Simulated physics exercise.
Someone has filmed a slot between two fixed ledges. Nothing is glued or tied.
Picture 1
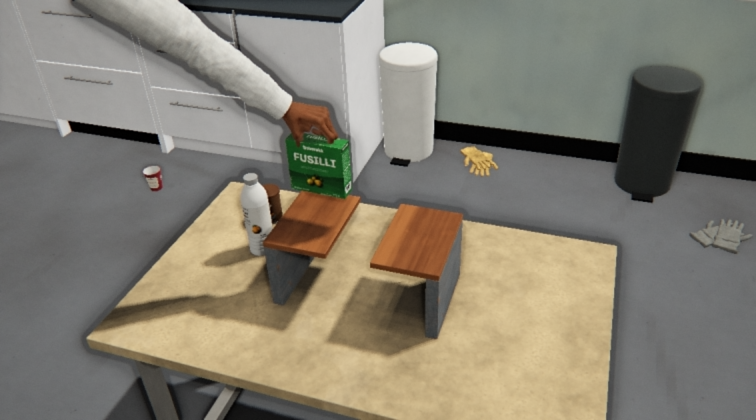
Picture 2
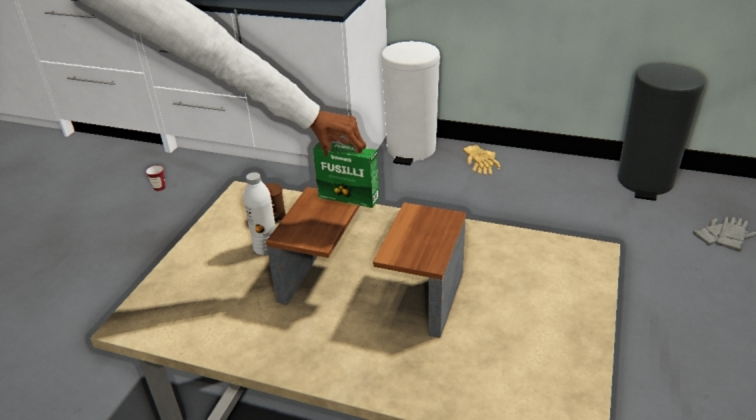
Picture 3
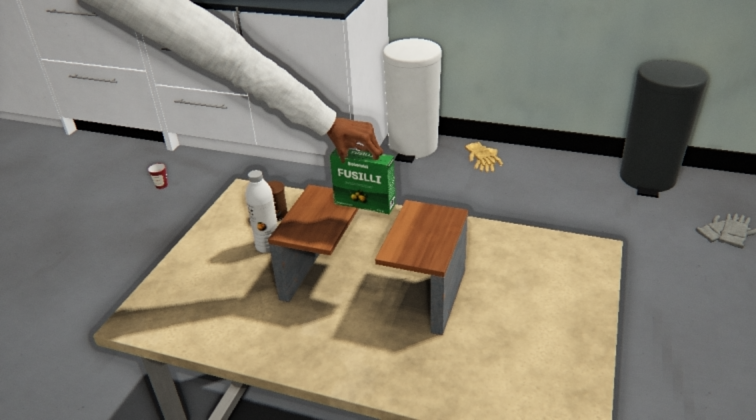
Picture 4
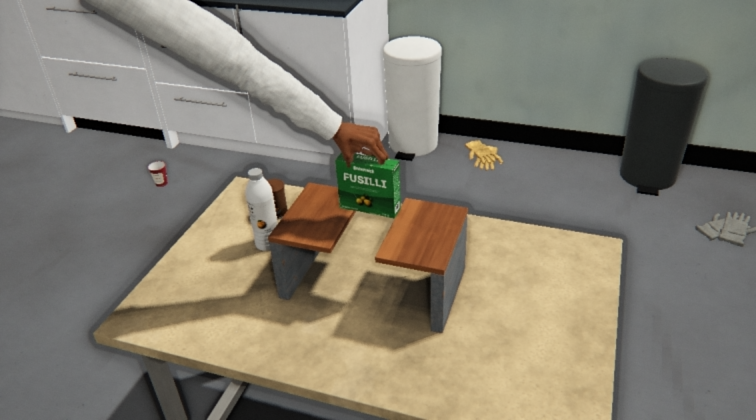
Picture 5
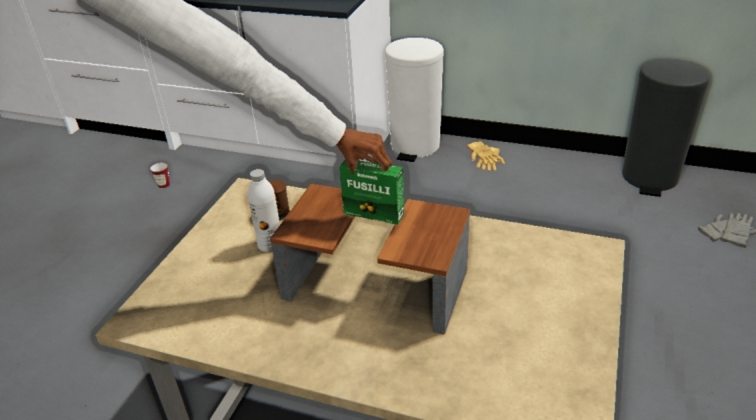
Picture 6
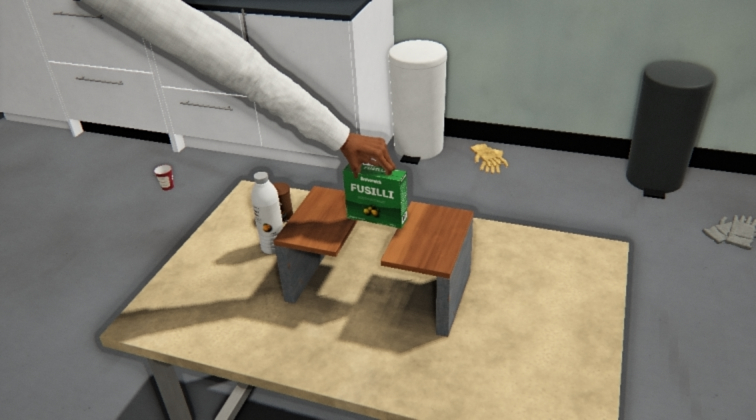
Green fusilli packet gripped by a hand moving right over the gap between two small wooden-topped stands, then being held still.
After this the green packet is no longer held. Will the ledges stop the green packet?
It lodges.
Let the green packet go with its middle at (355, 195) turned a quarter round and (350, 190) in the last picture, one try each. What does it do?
First try: It goes down the gap; second try: It is caught.
Then, 0.20 s on from there, green packet shifted a little near (376, 202).
Then, 0.90 s on from there, green packet shifted a little near (376, 203).
Then, 1.90 s on from there, green packet resting near (376, 203).
In the end, all 3 unmoved. At the end, from the last picture's camera, green packet near (376, 203). The packet stays on top.
